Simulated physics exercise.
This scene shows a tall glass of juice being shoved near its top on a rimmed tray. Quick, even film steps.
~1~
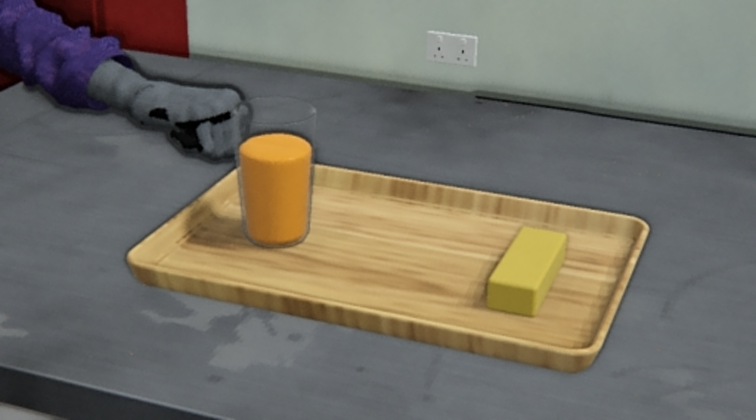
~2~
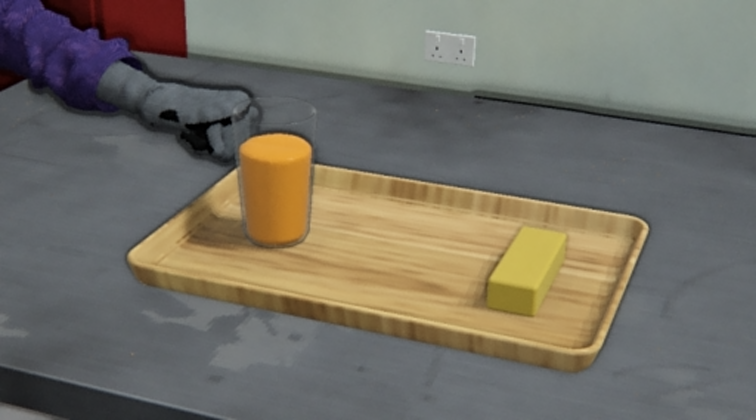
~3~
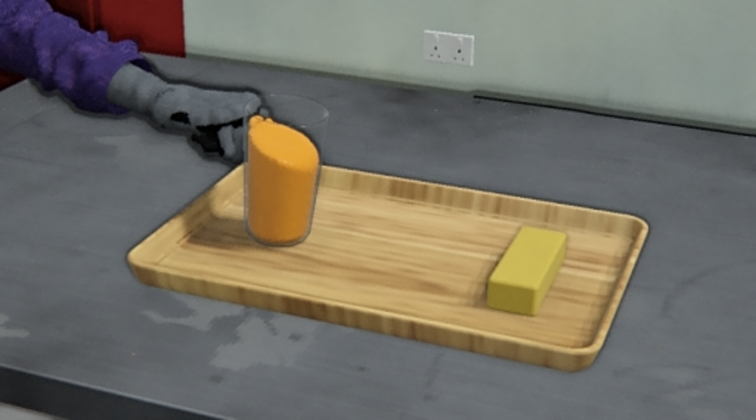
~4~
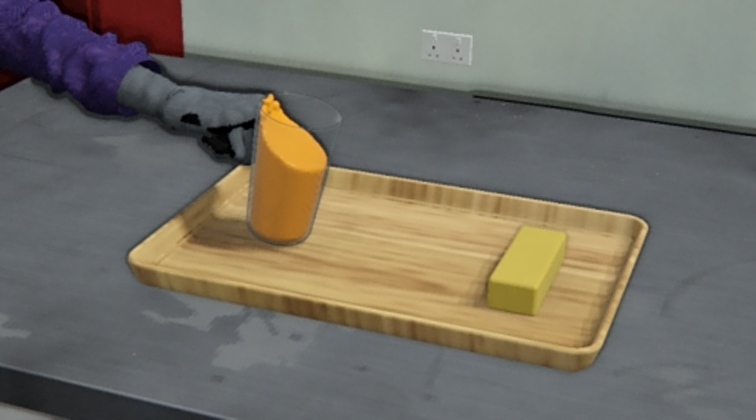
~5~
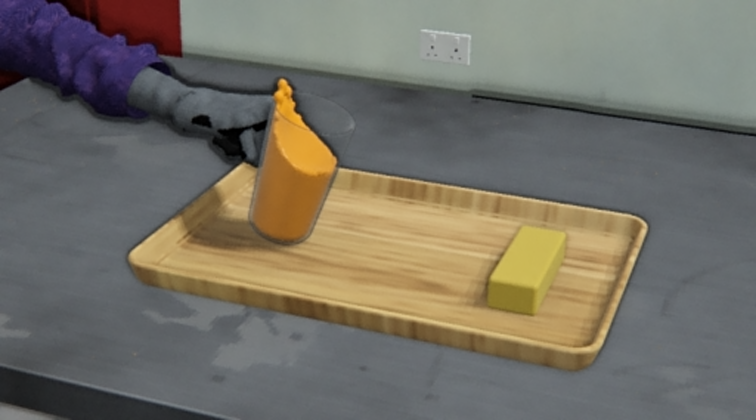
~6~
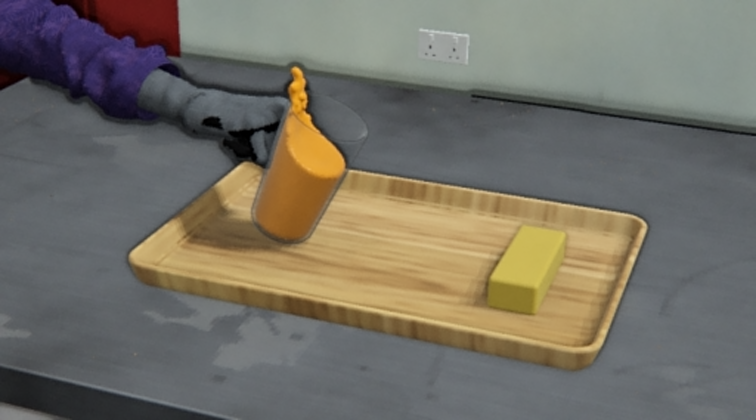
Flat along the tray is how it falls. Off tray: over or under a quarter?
Under.
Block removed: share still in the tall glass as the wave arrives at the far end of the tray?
55 %, roughly.
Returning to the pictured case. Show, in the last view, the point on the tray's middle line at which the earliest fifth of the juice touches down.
I'd mark it somewhere close to pixel (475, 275).
A moment on, the tall glass is falling and 99 per cent is in the glass, 0 on the tray and 1 above or beyond its rim.
Next, the tall glass lies on its side and 65 per cent is in the glass, 24 on the tray and 11 above or beyond its rim.
Then the tall glass lies on its side and 32 per cent is in the glass, 45 on the tray and 23 above or beyond its rim.
Later the tall glass lies on its side and 16 per cent is in the glass, 74 on the tray and 10 above or beyond its rim.
At rest 91 per cent is held by tray and glass, 9 is off the tray.
